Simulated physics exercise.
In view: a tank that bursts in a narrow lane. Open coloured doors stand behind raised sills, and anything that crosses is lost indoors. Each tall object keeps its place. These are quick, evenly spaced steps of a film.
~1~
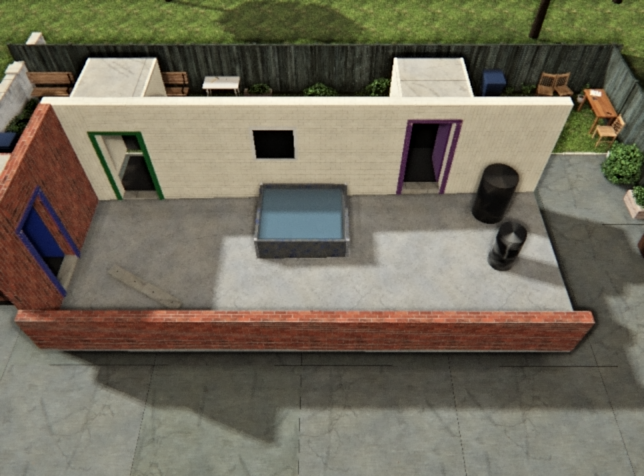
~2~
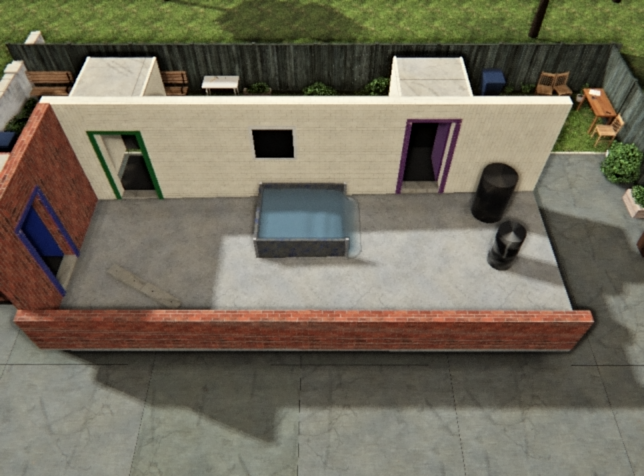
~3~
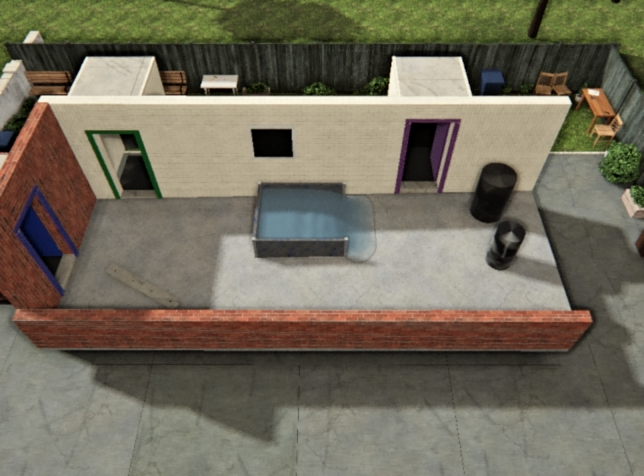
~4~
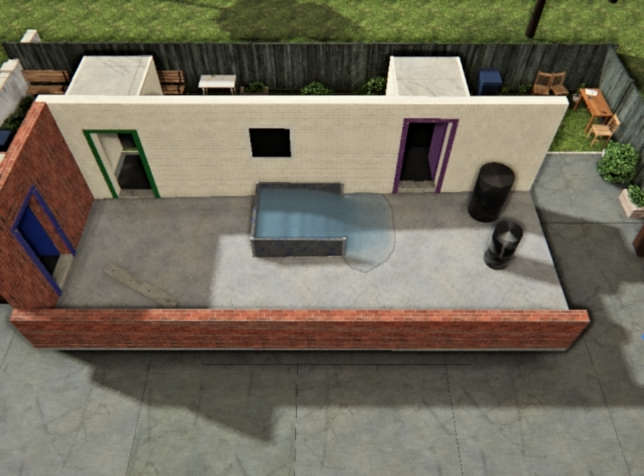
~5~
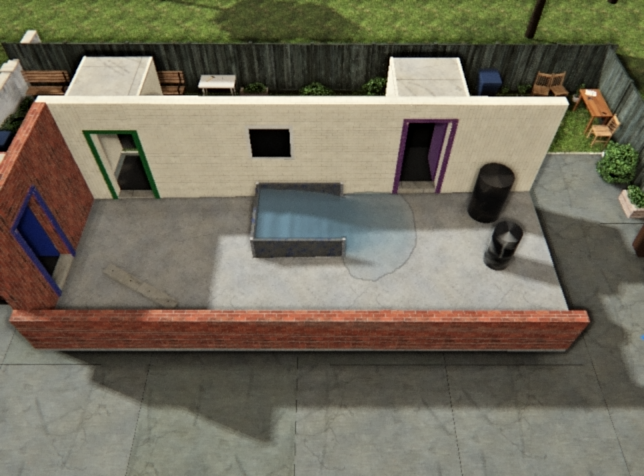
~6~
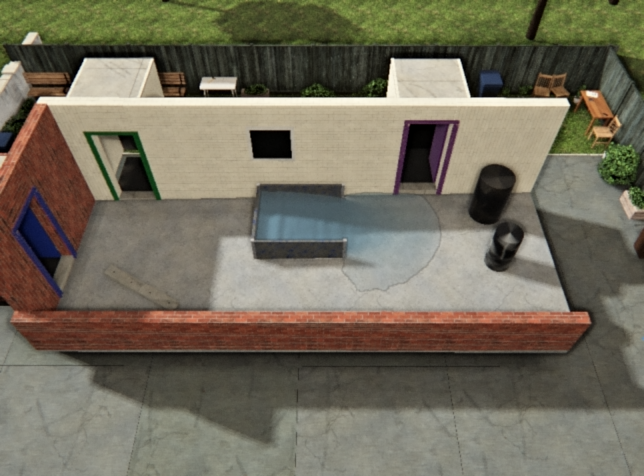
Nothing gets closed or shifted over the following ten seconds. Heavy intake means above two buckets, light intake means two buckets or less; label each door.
Labels: Green door: Light, blue door: Light, purple door: Light.
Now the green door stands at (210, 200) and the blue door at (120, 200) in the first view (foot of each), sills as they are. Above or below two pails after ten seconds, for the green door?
The green door falls short.
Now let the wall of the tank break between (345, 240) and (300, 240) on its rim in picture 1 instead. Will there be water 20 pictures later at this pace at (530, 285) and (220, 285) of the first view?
Point one reached; point two reached.
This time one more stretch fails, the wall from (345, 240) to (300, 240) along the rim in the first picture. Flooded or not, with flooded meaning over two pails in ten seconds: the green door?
I reckon green door overshoots.
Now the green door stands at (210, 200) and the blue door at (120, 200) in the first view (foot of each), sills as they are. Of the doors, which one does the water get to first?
I'd go with the purple door.
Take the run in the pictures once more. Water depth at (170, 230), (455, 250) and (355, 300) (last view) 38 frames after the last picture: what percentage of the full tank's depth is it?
Depths of roughly 0, 8 and 10 per cent.
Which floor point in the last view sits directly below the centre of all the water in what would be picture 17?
That puts it at around (377, 233).
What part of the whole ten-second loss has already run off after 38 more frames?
Roughly 90 percent.
A moment on, water covers 25 % of the floor; the green door not reached, the blue door not reached, the purple door wet at the sill, nothing in.
Next, water covers 35 % of the floor; the green door not reached, the blue door not reached, the purple door wet at the sill, nothing in.
Then, water covers 40 % of the floor; the green door not reached, the blue door not reached, the purple door wet at the sill, nothing in.
Later, water covers 50 % of the floor; the green door not reached, the blue door not reached, the purple door wet at the sill, nothing in.
In the end, water covers 65 % of the floor; the green door wet at the sill, nothing in, the blue door wet at the sill, nothing in, the purple door wet at the sill, nothing in.
